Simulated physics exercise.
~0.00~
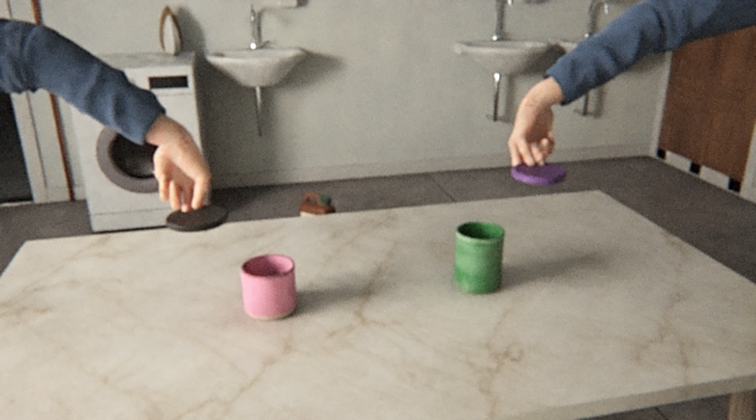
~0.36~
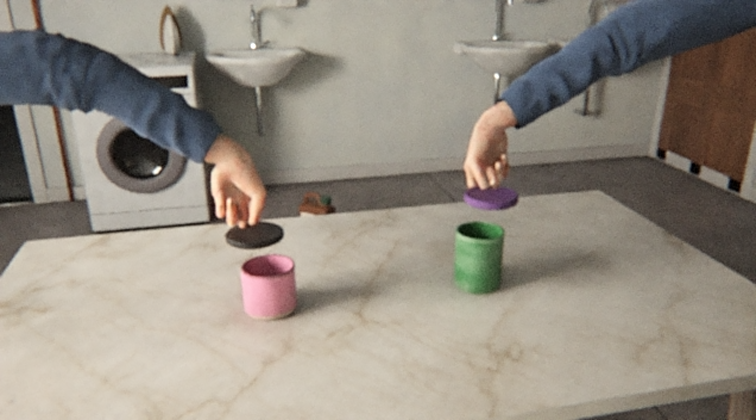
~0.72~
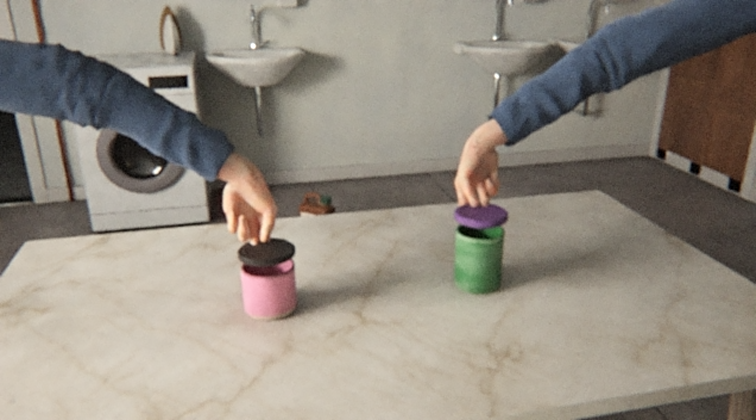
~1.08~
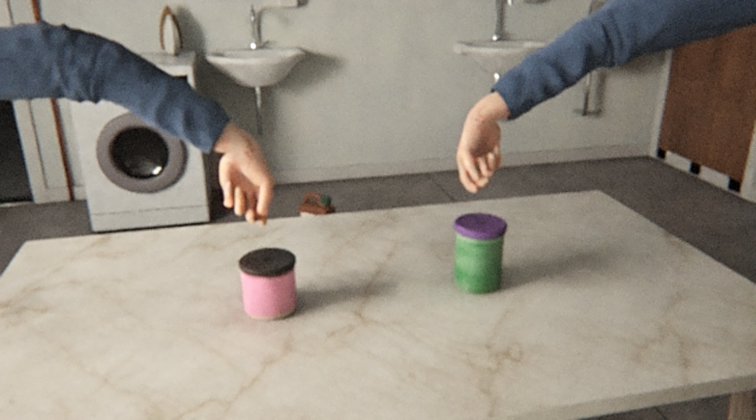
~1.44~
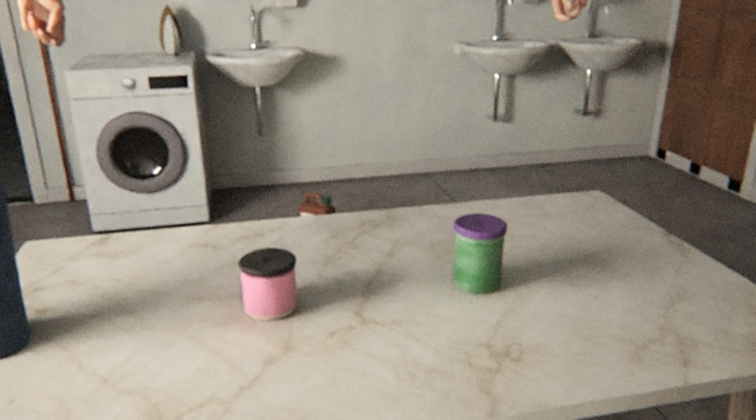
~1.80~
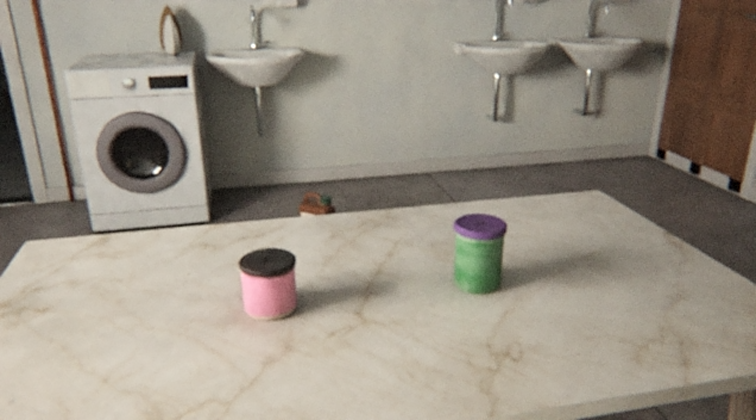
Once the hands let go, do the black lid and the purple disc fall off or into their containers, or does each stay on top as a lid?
Both work as lids. The black one stays resting on the rim of the pink container, and the purple one stays resting on the rim of the green container.
